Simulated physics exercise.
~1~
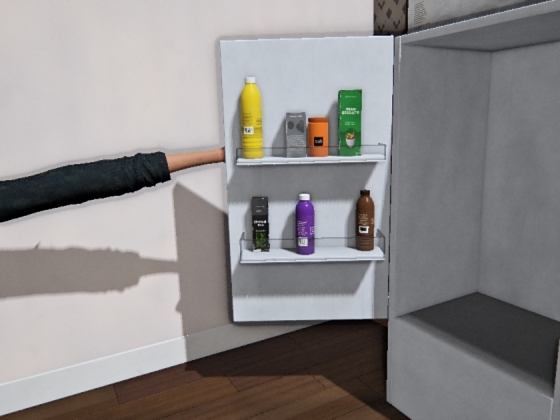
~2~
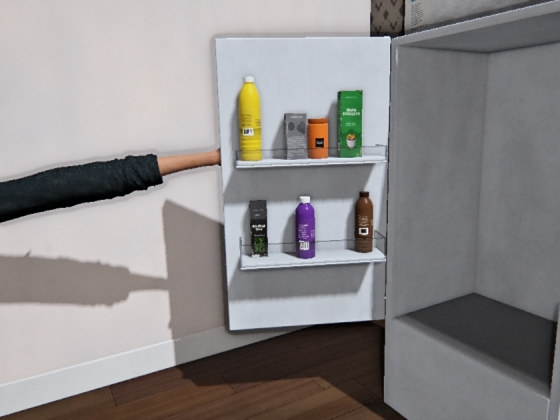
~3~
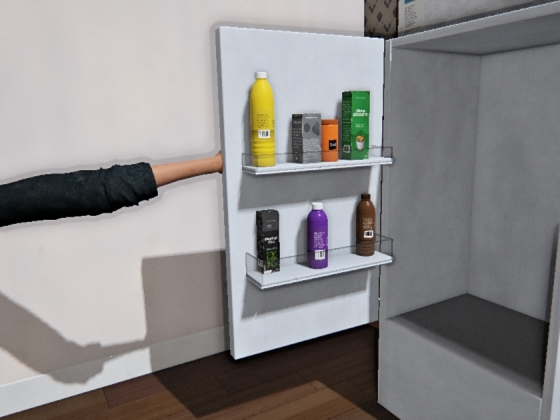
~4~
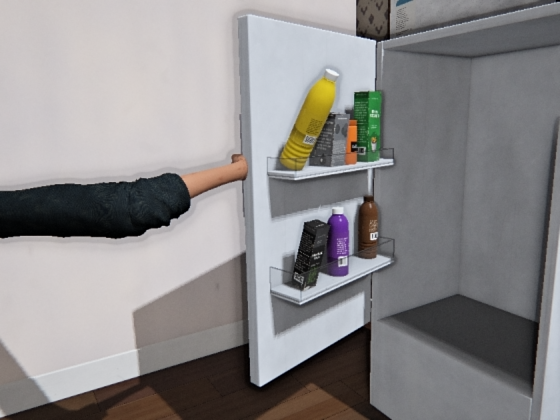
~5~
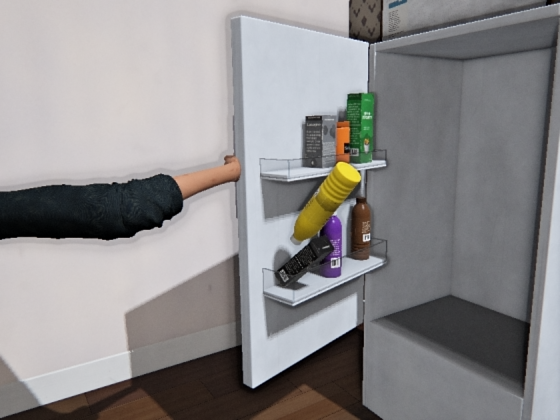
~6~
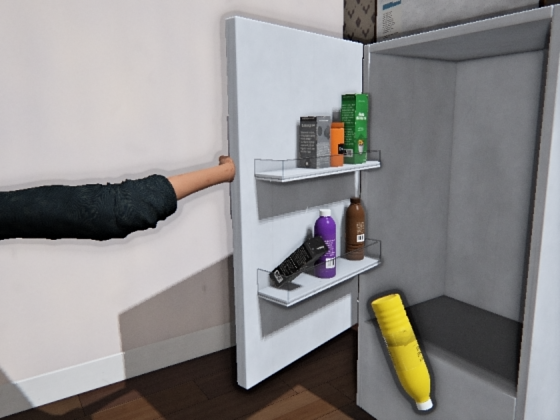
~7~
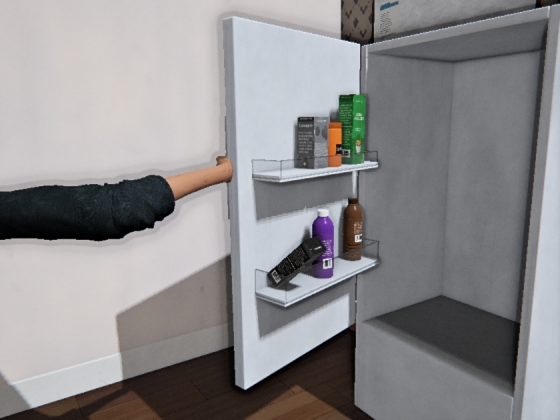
A yellow bottle toppled off the upper rack of a fridge door as a hand swung the door partway toward shut, then tumbled down to the right and out of view, leaving the black carton below tipped over and the other items upright.
